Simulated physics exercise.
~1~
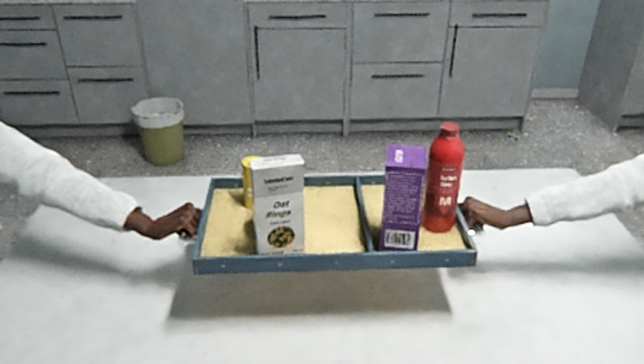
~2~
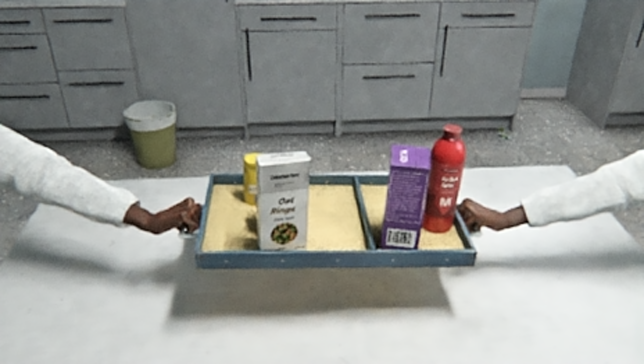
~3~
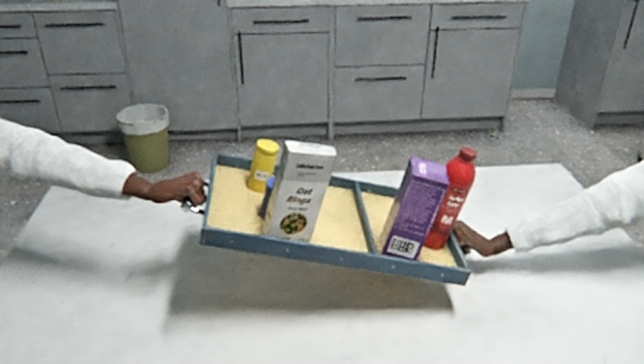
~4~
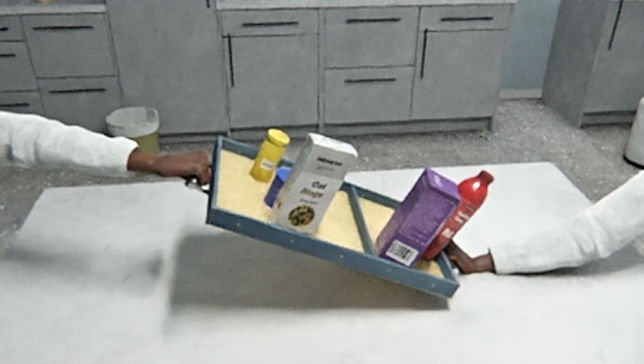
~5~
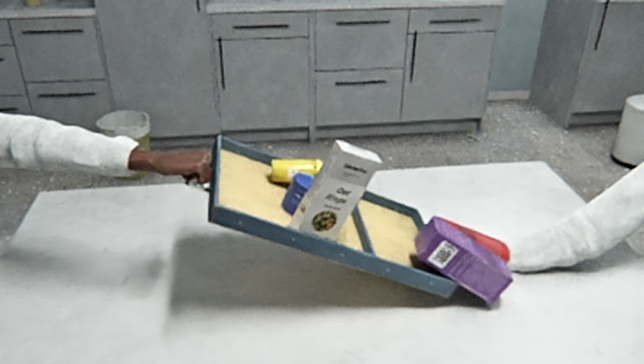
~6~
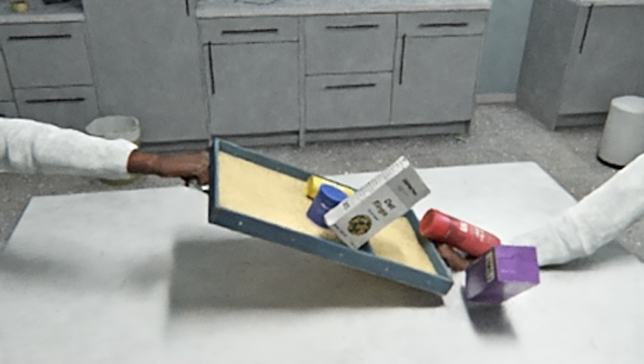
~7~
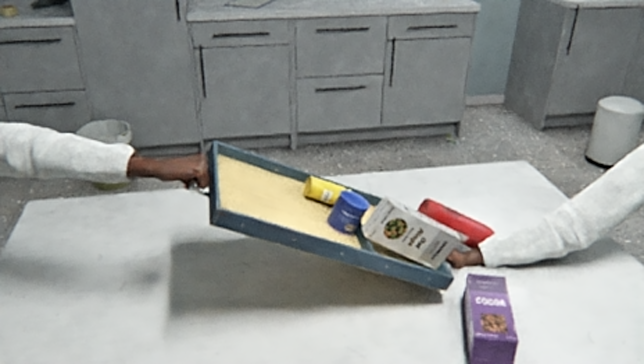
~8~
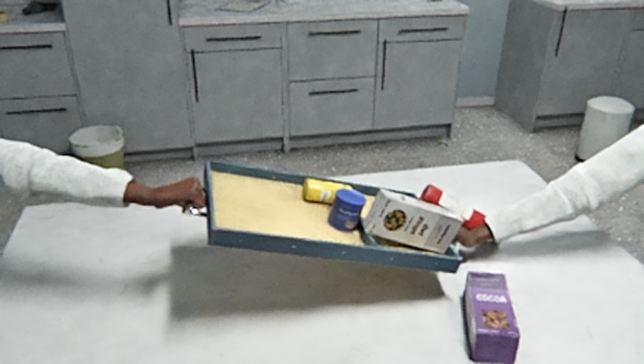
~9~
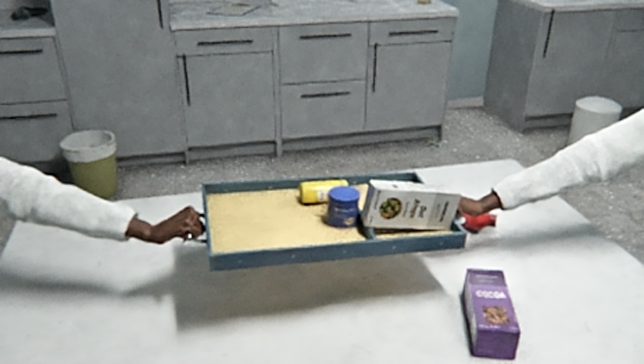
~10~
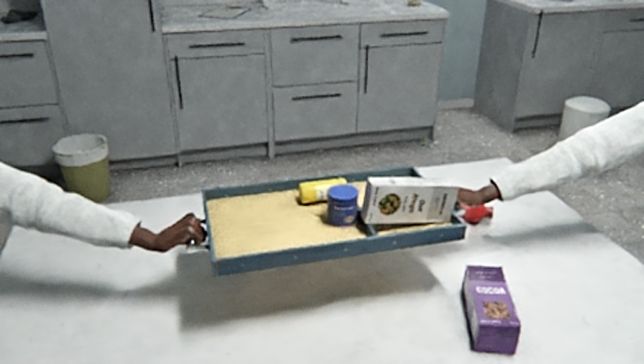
In a grey kitchen, two hands tilted a tray down to the right, and a purple carton and red bottle slid off while a white packet and yellow shaker toppled; levelled again, it still held those two and an upright blue tin.
